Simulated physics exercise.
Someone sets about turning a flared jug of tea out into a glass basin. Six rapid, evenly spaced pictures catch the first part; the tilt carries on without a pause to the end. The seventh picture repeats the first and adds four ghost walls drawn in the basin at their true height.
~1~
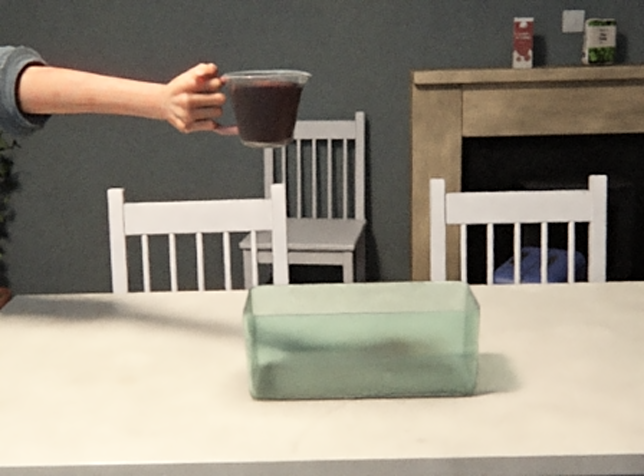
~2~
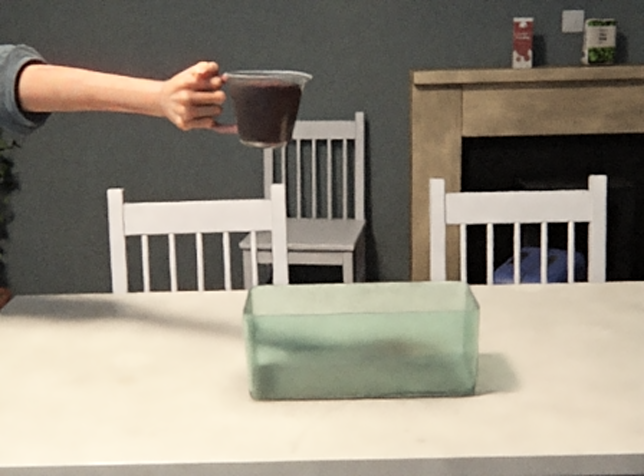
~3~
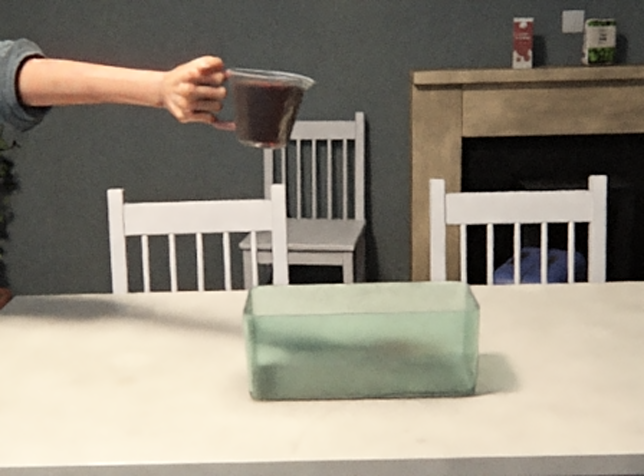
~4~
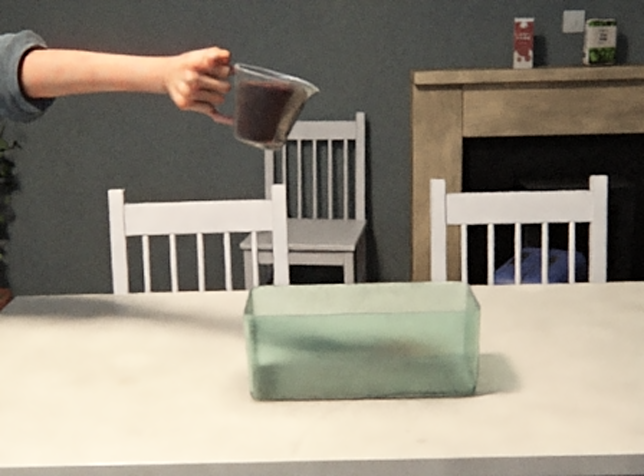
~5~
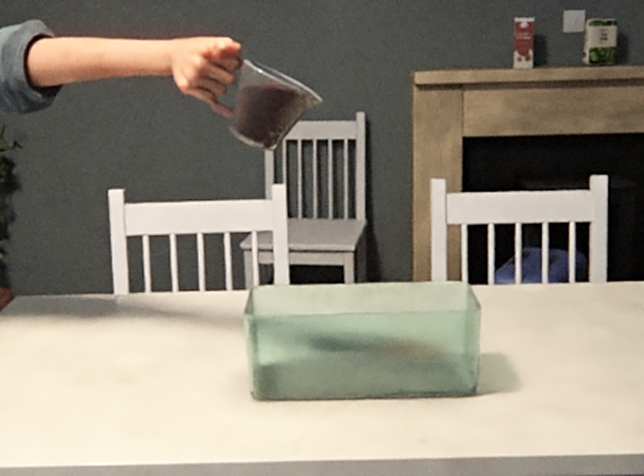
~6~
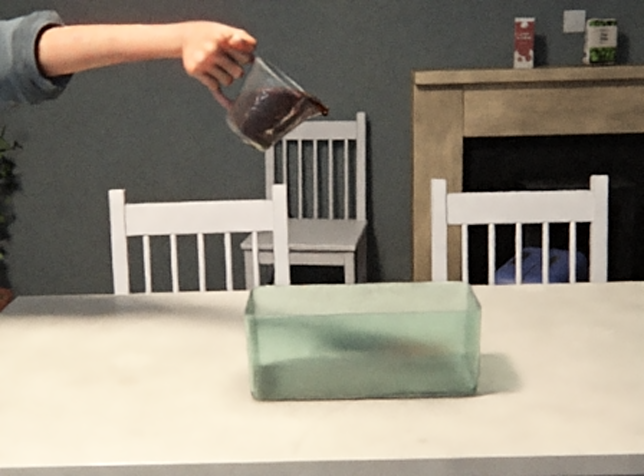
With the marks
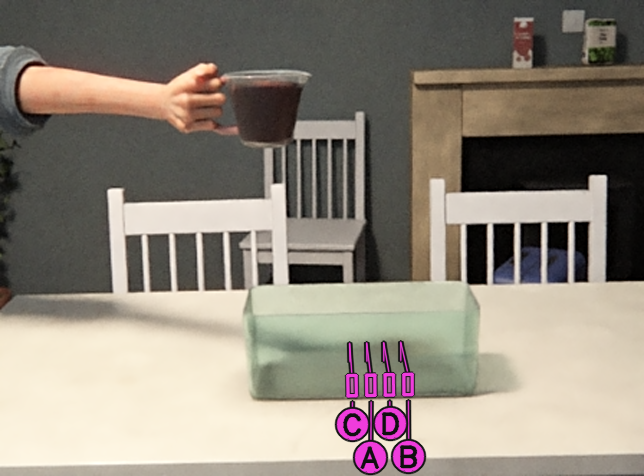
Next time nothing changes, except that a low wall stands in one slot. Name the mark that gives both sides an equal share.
D works best here.
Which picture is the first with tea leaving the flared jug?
Picture 6.
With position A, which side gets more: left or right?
The right one.
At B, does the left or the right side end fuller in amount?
The left side.
On the marked copy, A at (371, 401); B at (408, 400); C at (352, 402); D at (389, 401).
With A, about 12 % ends left of the wall and 82 % right of it; 5 % is lost outside.
With B, about 82 % ends left of the wall and 9 % right of it; 8 % is lost outside.
With C, about 13 % ends left of the wall and 82 % right of it; 5 % is lost outside.
With D, about 47 % ends left of the wall and 50 % right of it; 4 % is lost outside.
